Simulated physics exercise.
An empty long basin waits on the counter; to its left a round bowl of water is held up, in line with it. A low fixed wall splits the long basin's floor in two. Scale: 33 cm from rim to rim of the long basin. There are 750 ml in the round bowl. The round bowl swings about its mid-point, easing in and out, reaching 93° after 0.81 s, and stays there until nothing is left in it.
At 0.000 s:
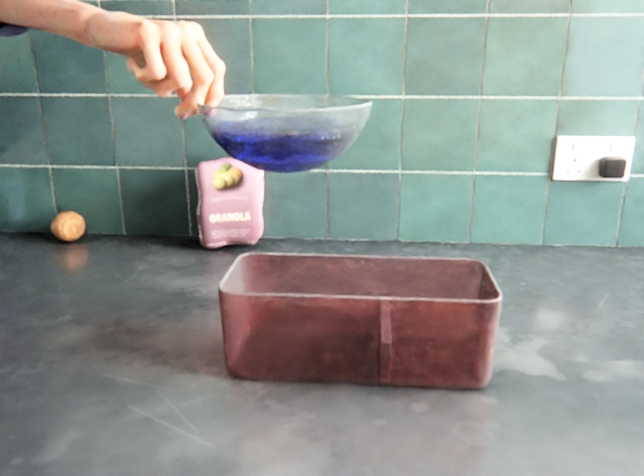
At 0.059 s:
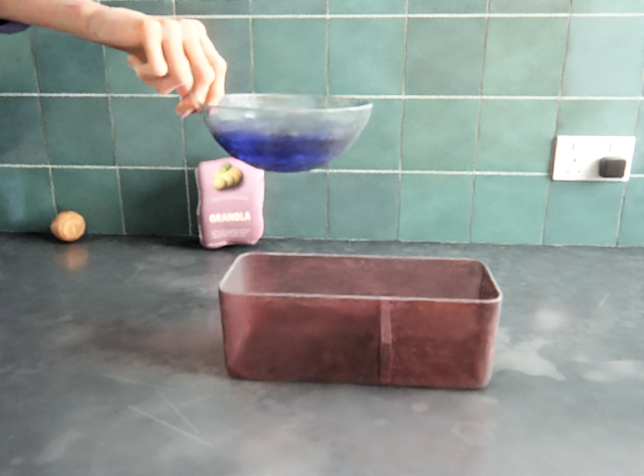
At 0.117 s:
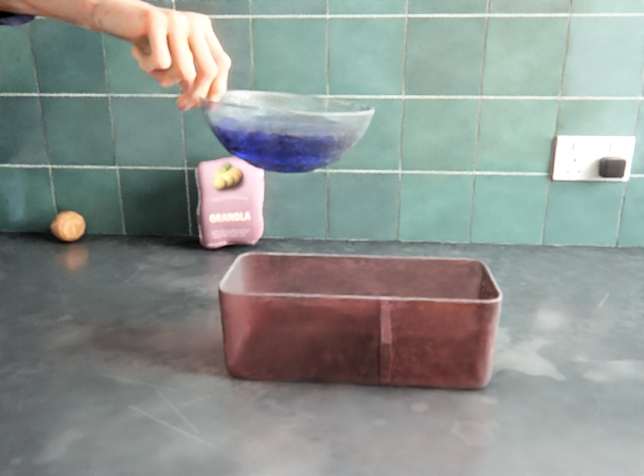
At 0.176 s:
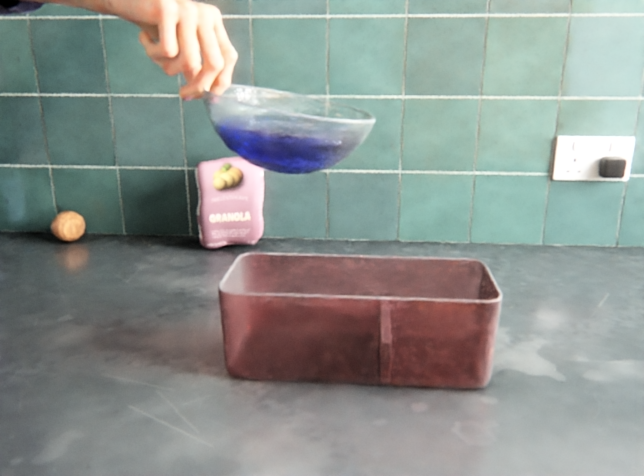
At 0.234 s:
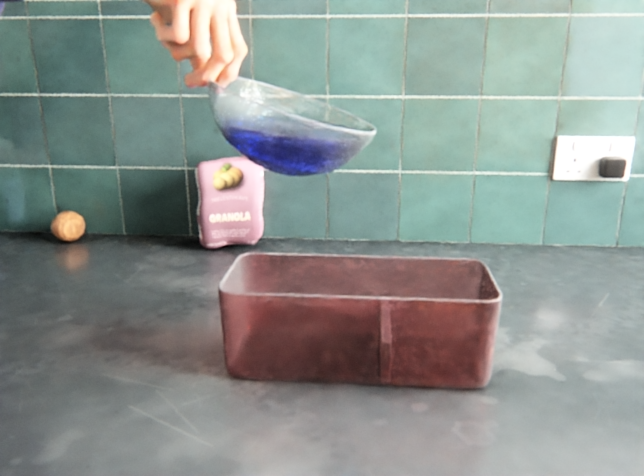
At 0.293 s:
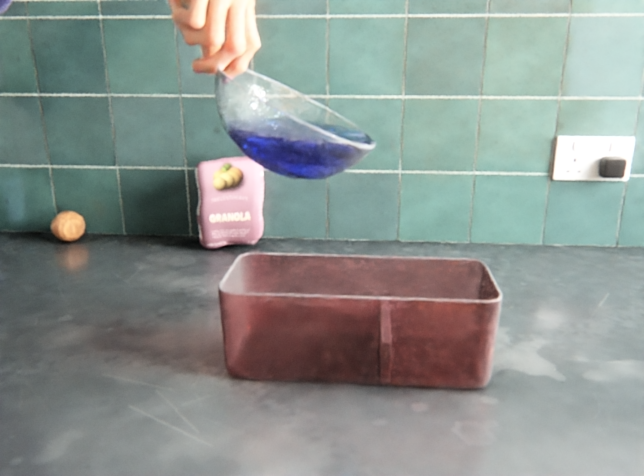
We see a hand holding a clear round bowl of blue liquid above an empty reddish-brown long basin on a dark counter; the hand rises and moves right, gradually tilting the bowl so its right side dips lower.
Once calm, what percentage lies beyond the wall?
The far part has some 63 per cent.
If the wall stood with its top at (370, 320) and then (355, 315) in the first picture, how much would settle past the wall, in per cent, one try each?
First 75, then 85 per cent.
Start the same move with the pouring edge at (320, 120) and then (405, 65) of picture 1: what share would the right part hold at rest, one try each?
First 10, then 80 per cent.
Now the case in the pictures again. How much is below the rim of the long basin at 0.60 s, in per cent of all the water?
Some 32 per cent.
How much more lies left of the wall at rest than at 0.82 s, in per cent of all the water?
About 10 per cent.
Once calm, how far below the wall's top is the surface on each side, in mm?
Left about 44 mm, right about 22 mm.
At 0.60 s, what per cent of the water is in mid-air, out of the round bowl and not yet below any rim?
Some 50 per cent.
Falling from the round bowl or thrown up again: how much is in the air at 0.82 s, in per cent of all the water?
Near 12 in a hundred.
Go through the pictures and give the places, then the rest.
It leans 0°; its right rim is at (371, 104); the water meets the walls at (214, 125) and (360, 126); the long basin's rim runs from (229, 272) to (492, 280); the wall's top is at (386, 320), in the first frame.
It leans 1°; its right rim is at (371, 106); the water meets the walls at (214, 124) and (360, 126), in the second frame.
It leans 5°; its right rim is at (373, 111); the water meets the walls at (215, 121) and (361, 129), in the third frame.
It leans 10°; its right rim is at (374, 120); the water meets the walls at (219, 119) and (363, 133), in the fourth frame.
It leans 18°; its right rim is at (375, 132); the water meets the walls at (224, 119) and (368, 136), in the fifth frame.
It leans 27°; its right rim is at (373, 146); the water meets the walls at (230, 122) and (370, 137); 1 per cent is over the edge, in the sixth frame.
After 0.60 s the tilt is 78° and 17 per cent is still to pour, 0 is left of the wall and 33 right of it.
After 0.82 s the tilt is 93° and 0 per cent is still to pour, 23 is left of the wall and 64 right of it.
After 1.06 s the tilt is 93° and 0 per cent is still to pour, 31 is left of the wall and 65 right of it.
After 1.31 s the tilt is 93° and 0 per cent is still to pour, 33 is left of the wall and 63 right of it.
In the end 33 per cent lies left of the wall, 63 right of it and 4 outside.
